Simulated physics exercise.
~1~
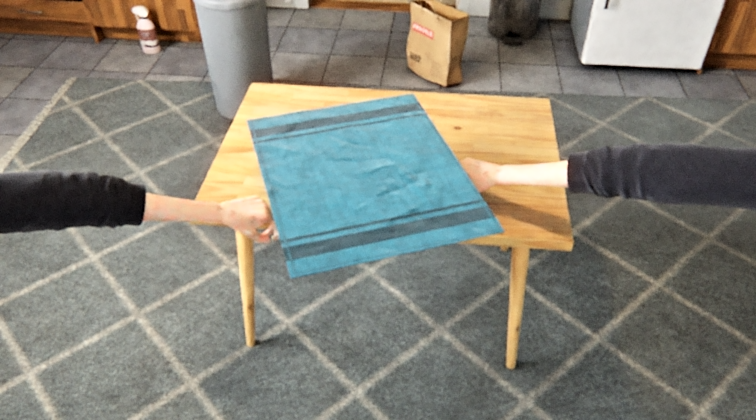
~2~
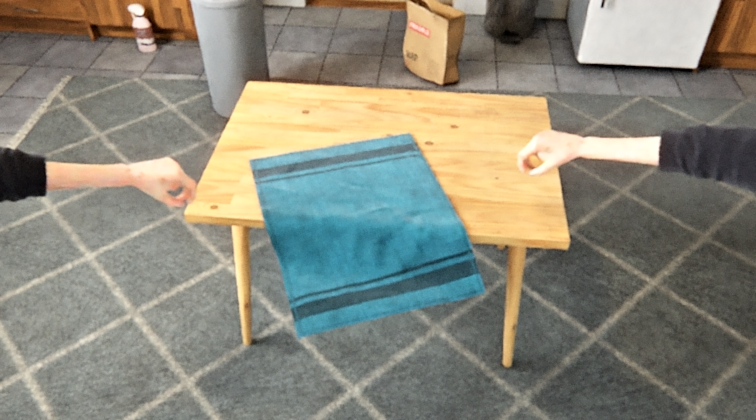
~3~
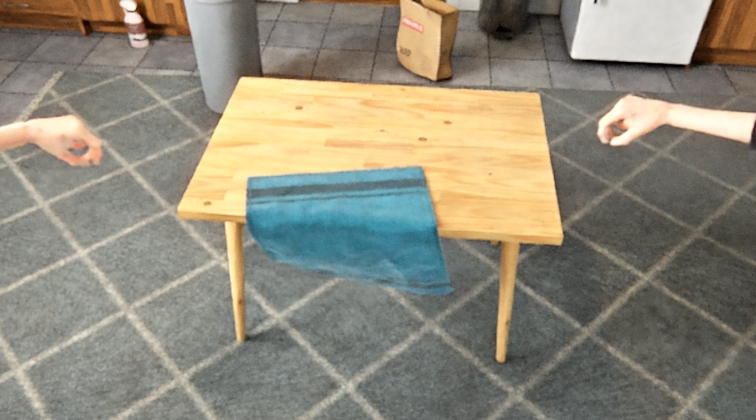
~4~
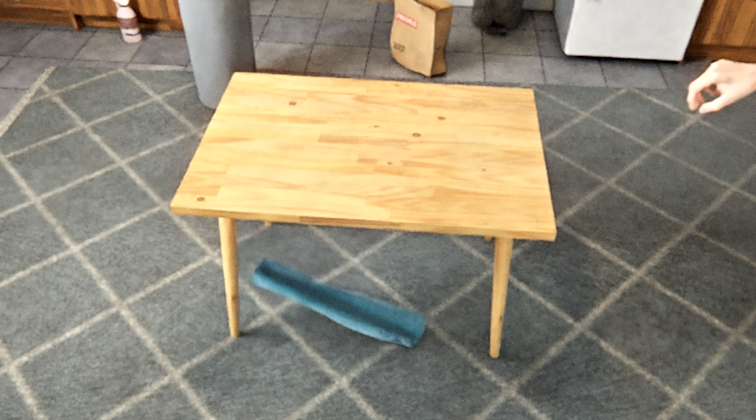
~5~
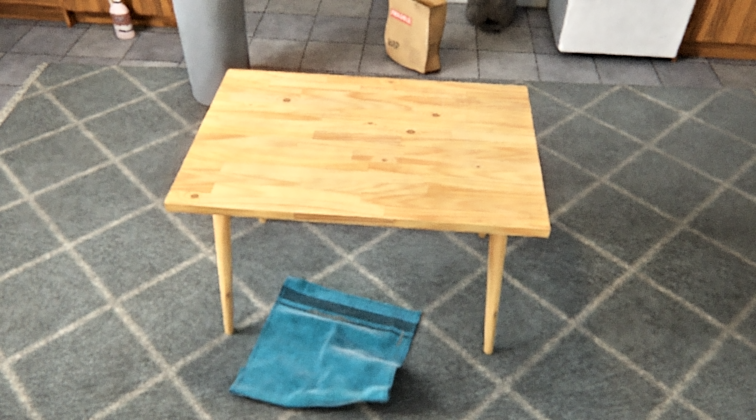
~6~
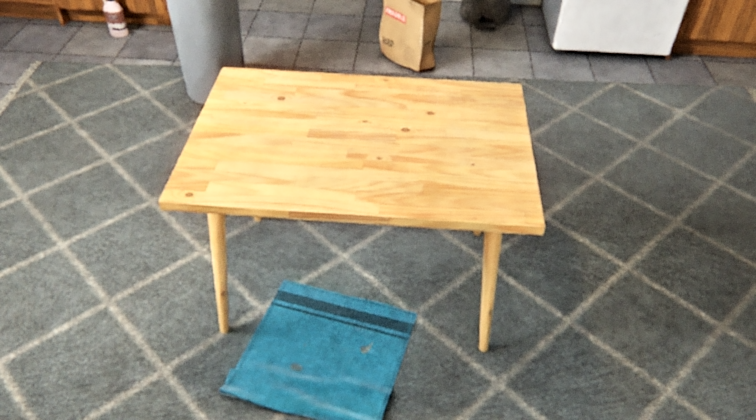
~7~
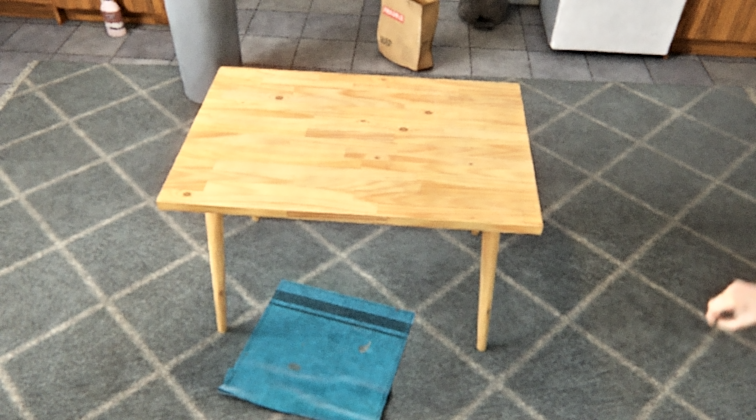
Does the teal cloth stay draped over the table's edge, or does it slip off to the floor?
It slips off. The cloth slides over the near edge and ends up lying on the carpet.
